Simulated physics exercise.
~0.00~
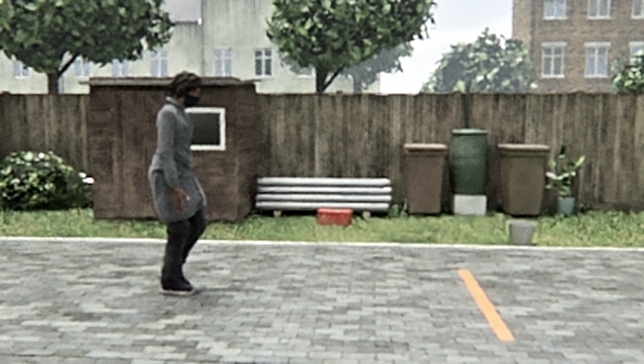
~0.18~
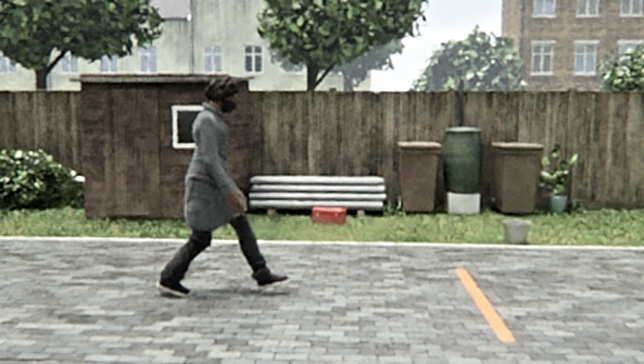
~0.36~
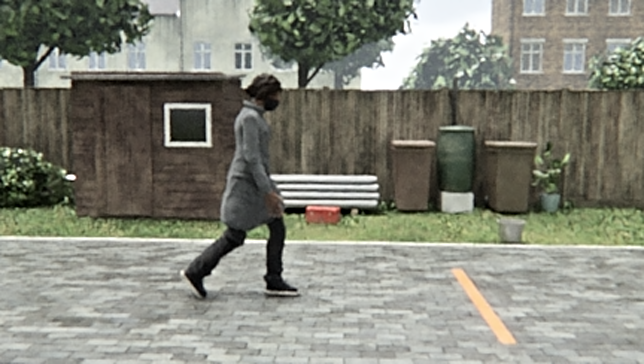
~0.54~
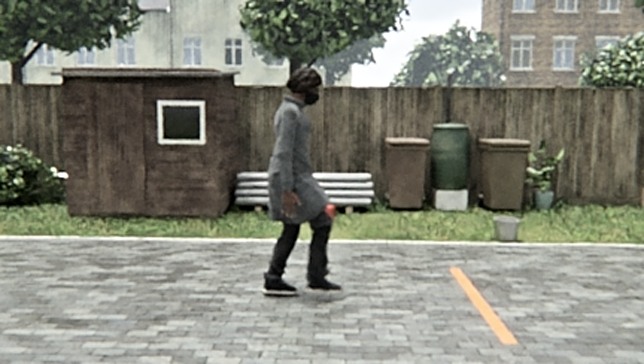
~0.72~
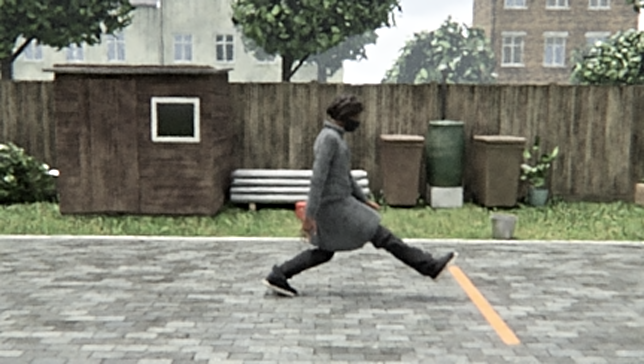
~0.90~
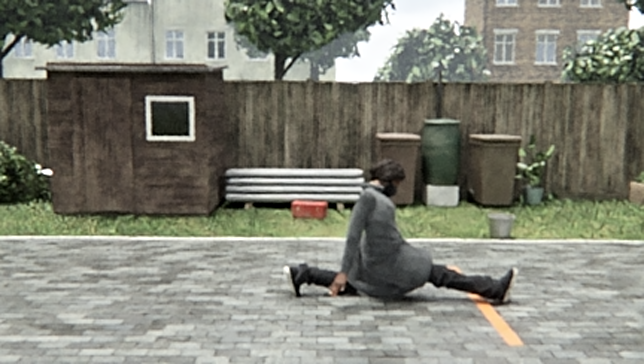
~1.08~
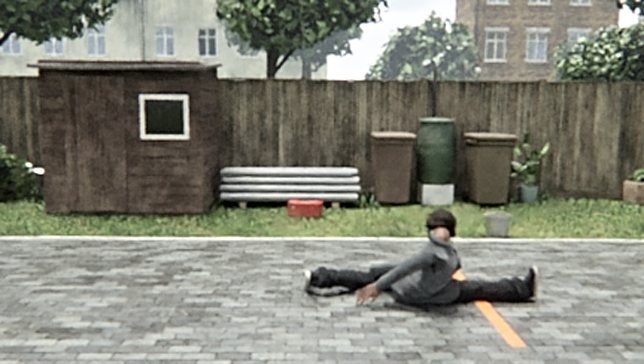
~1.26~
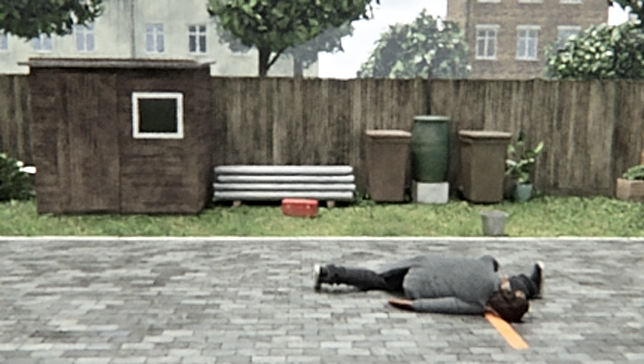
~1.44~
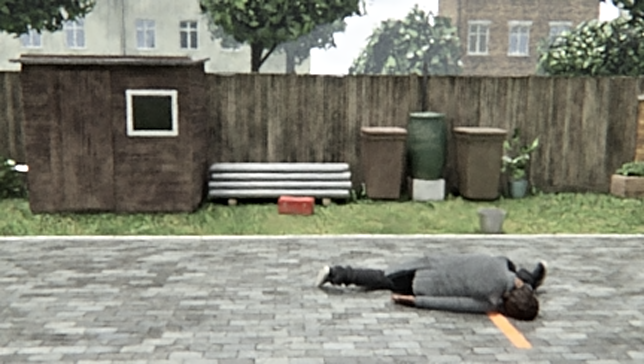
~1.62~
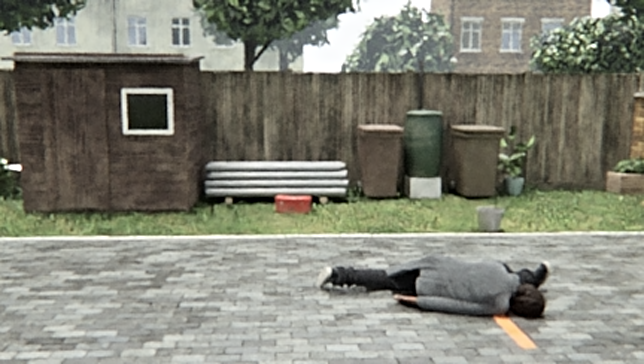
A shopper in a long grey coat and dark trousers walks from left to right across grey paving, heading for a strip of orange tape, while the view drifts slightly sideways past a brown shed, a wooden fence and some bins. Partway across, the front leg shoots forward in a long stride and the body sinks. The legs slide apart into a wide split on the ground, with one foot beyond the tape. The torso then folds forward and drops flat. The shopper ends lying still, head just past the orange tape, with chest and hips short of it.
